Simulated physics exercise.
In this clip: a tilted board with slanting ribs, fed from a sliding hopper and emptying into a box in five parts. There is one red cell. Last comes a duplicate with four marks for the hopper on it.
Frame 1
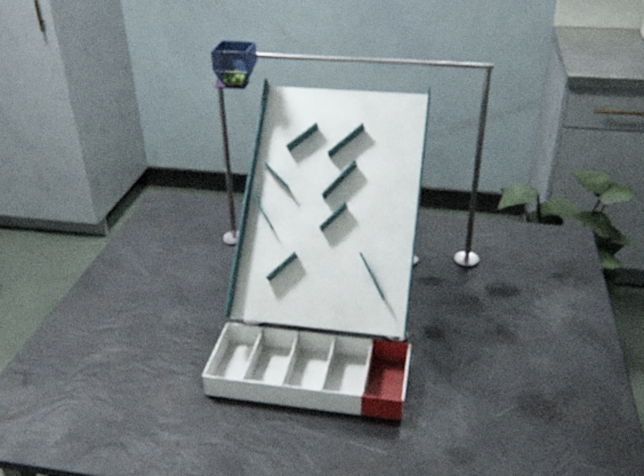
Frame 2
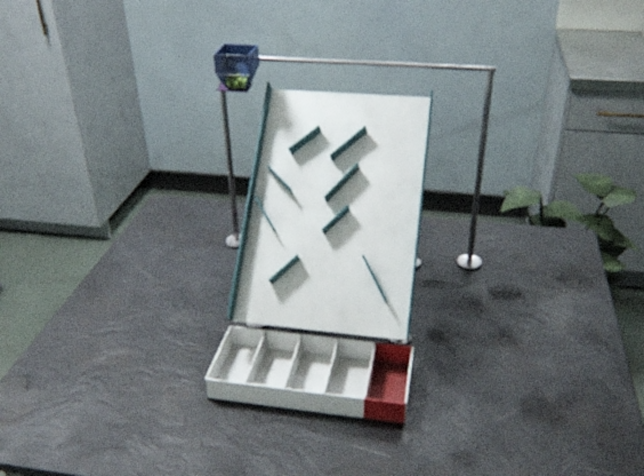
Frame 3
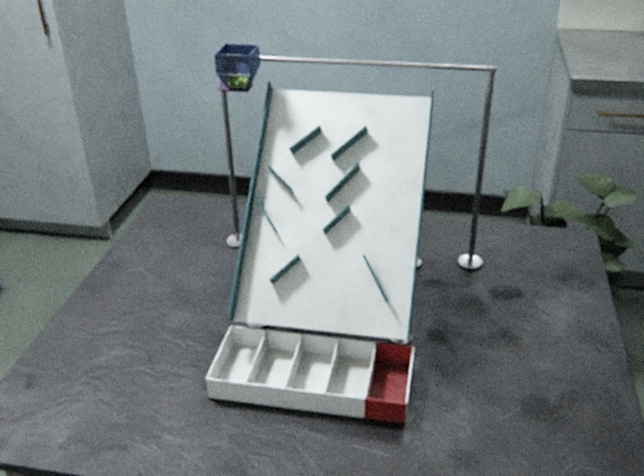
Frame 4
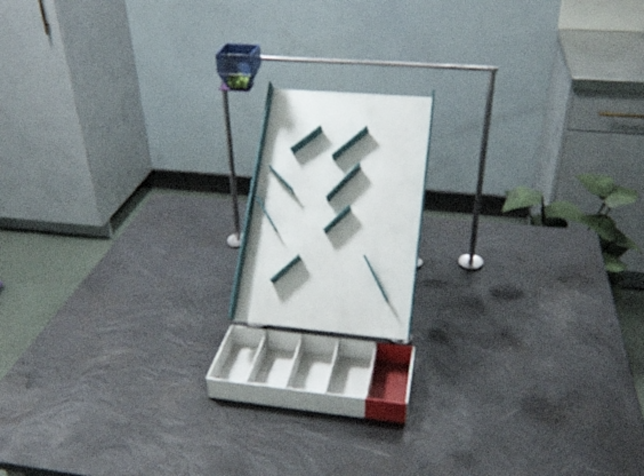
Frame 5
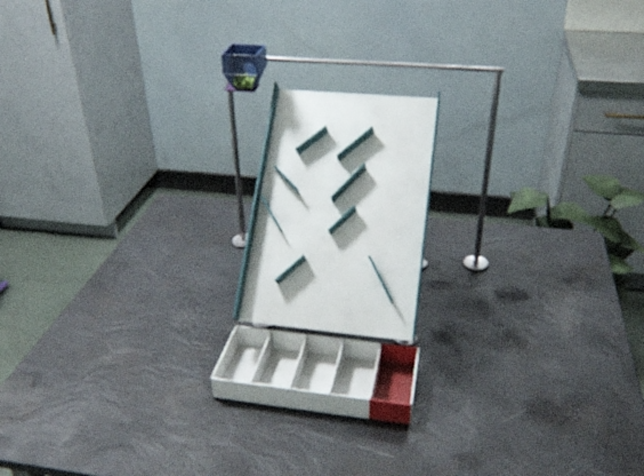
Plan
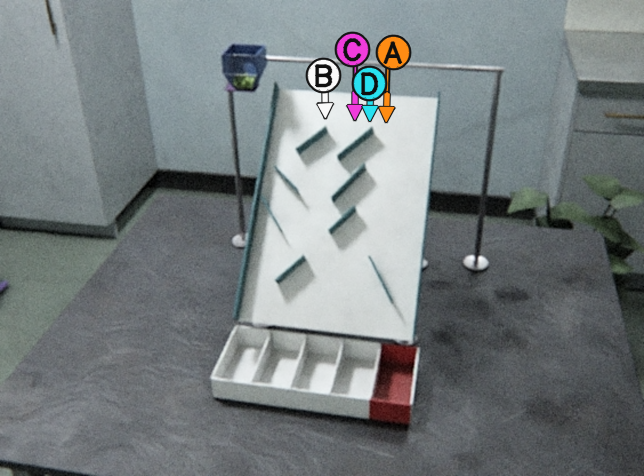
Blue hopper of dried peas staying shut above a tilted ribbed board and five-part box, the view shifting only slightly.
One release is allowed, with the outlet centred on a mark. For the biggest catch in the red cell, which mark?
Go for A.
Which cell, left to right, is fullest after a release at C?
The first.
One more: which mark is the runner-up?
Mark D.
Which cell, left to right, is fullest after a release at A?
The fifth.
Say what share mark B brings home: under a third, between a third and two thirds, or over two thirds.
It is under a third.
On the marked copy, mark A meets the board at (386, 116); mark B meets the board at (325, 112); mark C meets the board at (354, 114); mark D meets the board at (369, 115).
Choosing A, about two thirds in the red cell, about a third in other cells, a stray few outside the box.
Choosing B, none in the red cell, nearly all in other cells, a stray few held on the board.
Choosing C, none in the red cell, nearly all in other cells.
Choosing D, about a third in the red cell, about two thirds in other cells.
